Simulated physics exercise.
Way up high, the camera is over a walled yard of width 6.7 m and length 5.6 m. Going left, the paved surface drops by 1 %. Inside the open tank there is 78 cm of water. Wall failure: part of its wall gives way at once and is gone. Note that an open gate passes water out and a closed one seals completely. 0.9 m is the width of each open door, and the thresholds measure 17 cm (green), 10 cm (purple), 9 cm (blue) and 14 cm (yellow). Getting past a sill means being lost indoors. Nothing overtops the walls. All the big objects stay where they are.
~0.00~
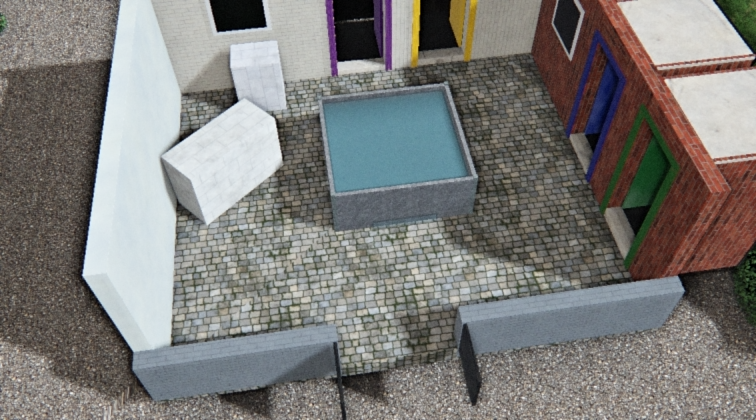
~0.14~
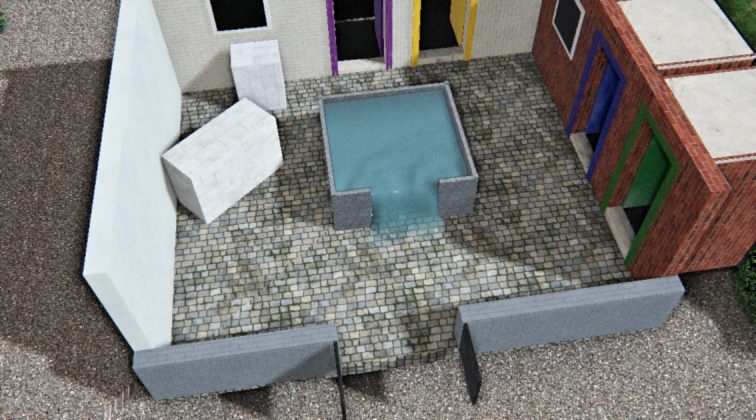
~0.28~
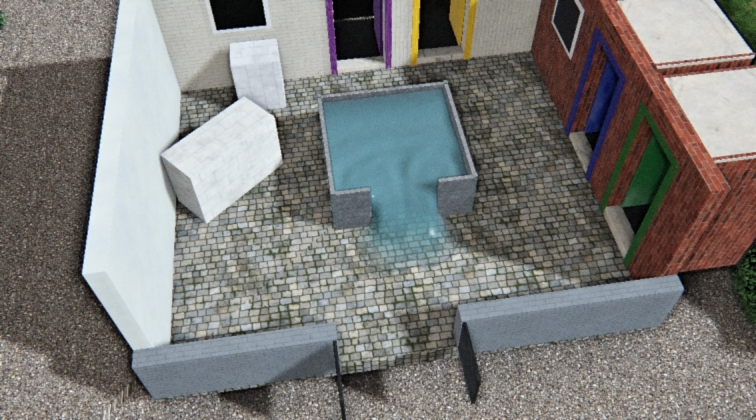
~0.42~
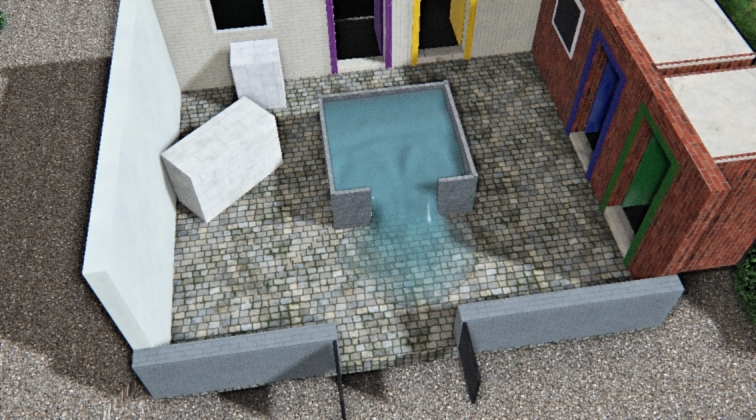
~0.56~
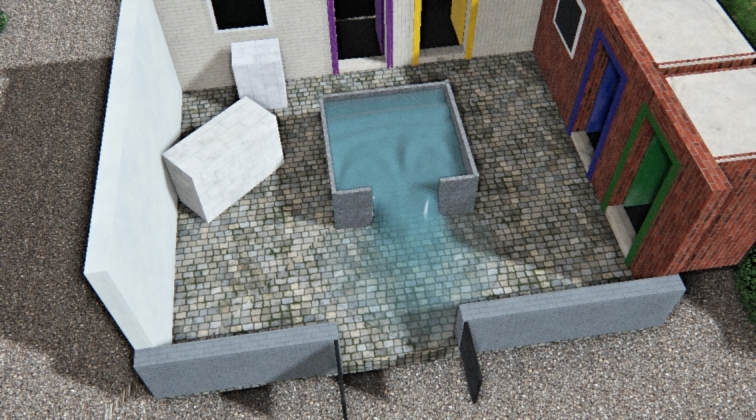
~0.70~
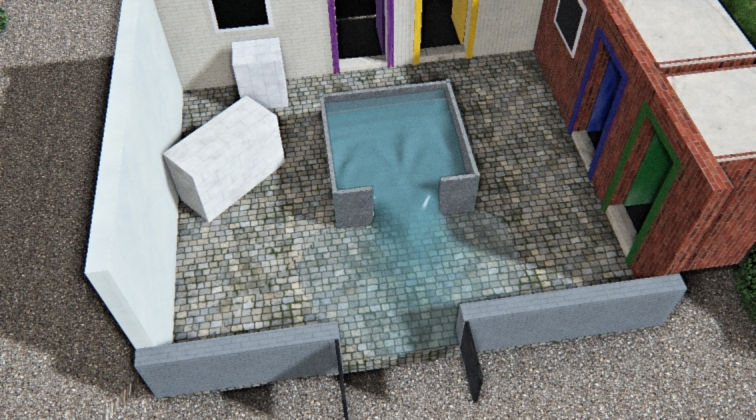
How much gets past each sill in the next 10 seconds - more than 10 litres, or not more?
In order: At the green door I expect the water to hold within the limit; at the purple door I expect the water to hold within the limit; at the blue door I expect the water to hold within the limit; at the yellow door I expect the water to hold within the limit.
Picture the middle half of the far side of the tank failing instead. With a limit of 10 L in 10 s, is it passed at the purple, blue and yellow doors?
Then purple would come out on the high side, blue on the low side and yellow on the high side.
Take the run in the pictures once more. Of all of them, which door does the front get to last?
That's the purple door.
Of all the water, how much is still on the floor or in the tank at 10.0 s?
Some 54 out of every hundred parts.
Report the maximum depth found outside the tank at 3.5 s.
Depth: Approx. 24 cm.
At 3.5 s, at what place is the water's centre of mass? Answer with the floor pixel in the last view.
It lies at roughly (412, 211) in pixels.
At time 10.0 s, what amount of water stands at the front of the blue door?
Roughly 2.5 cm deep.
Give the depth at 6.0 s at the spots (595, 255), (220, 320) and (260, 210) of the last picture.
Roughly 10, 5 and 4 cm, in turn.
After 1.4 s water covers 25 % of the floor and is deepest (41 cm) near (412, 229); green door not reached, purple door not reached, blue door not reached, yellow door not reached.
After 2.2 s water covers 25 % of the floor and is deepest (34 cm) near (635, 303); green door 12 cm at the sill, 0 L in, purple door not reached, blue door not reached, yellow door not reached.
After 3.5 s water covers 45 % of the floor and is deepest (24 cm) near (401, 230); green door 15 cm at the sill, 3 L in, purple door not reached, blue door 4 cm at the sill, 0 L in, yellow door not reached.
After 6.0 s water covers 70 % of the floor and is deepest (15 cm) near (412, 229); green door 9 cm at the sill, 4 L in, purple door 4 cm at the sill, 0 L in, blue door 4 cm at the sill, 0 L in, yellow door 10 cm at the sill, 0 L in.
After 10.0 s water covers 95 % of the floor and is deepest (9 cm) near (293, 98); green door 5 cm at the sill, 4 L in, purple door 4 cm at the sill, 0 L in, blue door 2 cm at the sill, 0 L in, yellow door 7 cm at the sill, 0 L in.
